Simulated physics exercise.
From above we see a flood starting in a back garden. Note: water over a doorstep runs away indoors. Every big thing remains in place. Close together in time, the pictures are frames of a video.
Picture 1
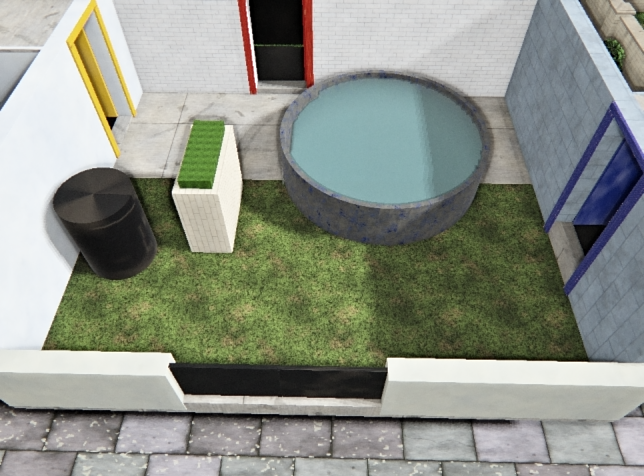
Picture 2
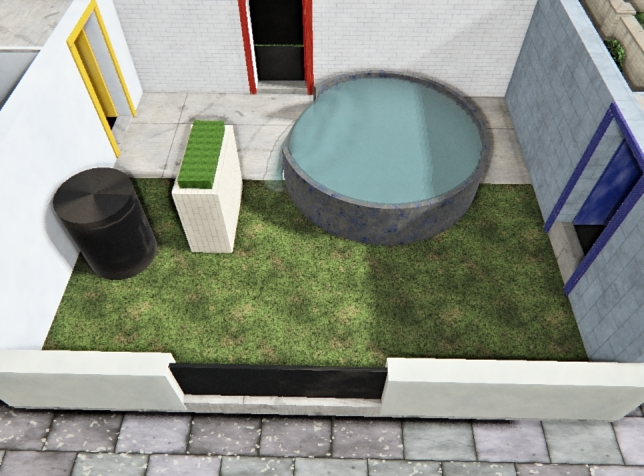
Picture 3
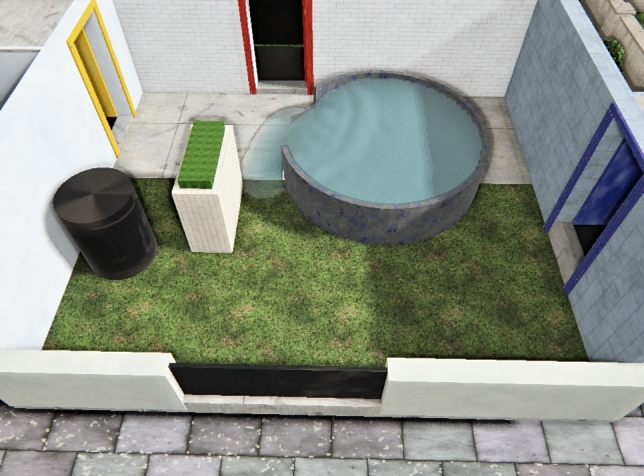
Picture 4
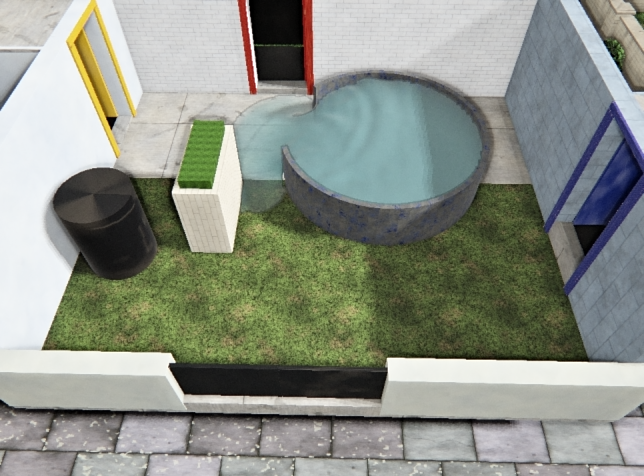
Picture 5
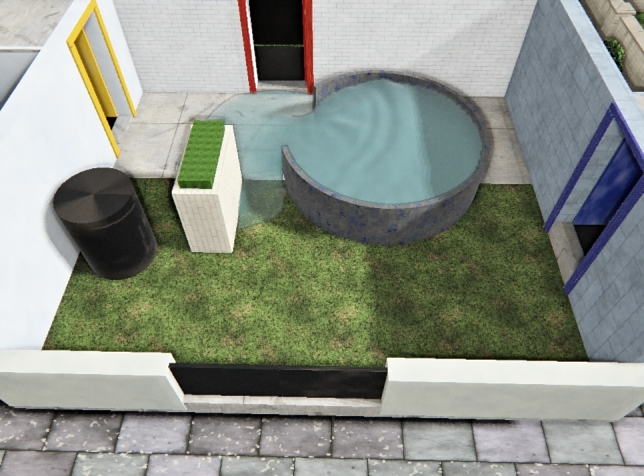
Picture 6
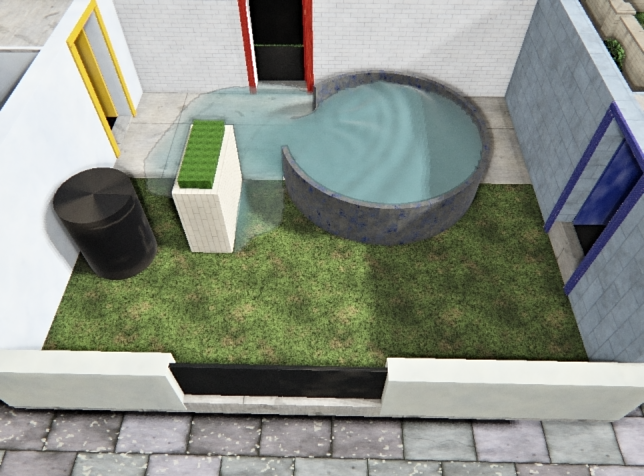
At the start, a round grey pool full of water sits still in a walled back garden, near a dark barrel and a white block topped with green. Then the pool's left side opens and water pours out, spreading left over the paving and grass, passing behind and around the block.
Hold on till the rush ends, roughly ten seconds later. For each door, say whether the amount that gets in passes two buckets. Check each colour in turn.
Blue door: No, yellow door: Yes, red door: Yes.
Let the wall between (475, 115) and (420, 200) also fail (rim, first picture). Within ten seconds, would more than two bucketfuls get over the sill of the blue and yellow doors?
Blue door goes past it, yellow door goes past it.
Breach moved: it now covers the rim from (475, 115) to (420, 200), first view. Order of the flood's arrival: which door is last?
The yellow-painted one, I'd guess.
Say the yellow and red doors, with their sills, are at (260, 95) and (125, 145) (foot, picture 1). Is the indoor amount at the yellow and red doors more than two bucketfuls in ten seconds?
Note: Yellow door lets too much through; red door lets too much through.
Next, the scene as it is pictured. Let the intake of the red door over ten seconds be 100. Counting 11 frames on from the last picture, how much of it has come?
Around 25 %.
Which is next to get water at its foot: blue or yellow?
The door marked yellow.
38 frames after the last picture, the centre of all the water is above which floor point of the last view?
Around pixel (263, 177).
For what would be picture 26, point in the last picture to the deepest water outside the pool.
At about (102, 230).
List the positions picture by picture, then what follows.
In the first picture, the round pool at (383, 135) is whole and still.
In the second picture, water pours out at (292, 139) and has run to (274, 186).
In the third picture, water pours out at (292, 142) and has run to (253, 192).
In the fourth picture, water pours out at (292, 143) and has run to a hidden place.
In the fifth picture, the front is at a hidden place, out from the gap at (292, 143).
In the sixth picture, the front is at (150, 165), out from the gap at (292, 143).
A moment on, water covers 35 % of the floor; the blue door not reached, the yellow door over two buckets in, the red door under two buckets in.
Next, water covers 40 % of the floor; the blue door not reached, the yellow door far over two buckets in, the red door over two buckets in.
Then, water covers 50 % of the floor; the blue door not reached, the yellow door far over two buckets in, the red door over two buckets in.
Later, water covers 65 % of the floor; the blue door not reached, the yellow door far over two buckets in, the red door far over two buckets in.
In the end, water covers 95 % of the floor; the blue door not reached, the yellow door far over two buckets in, the red door far over two buckets in.
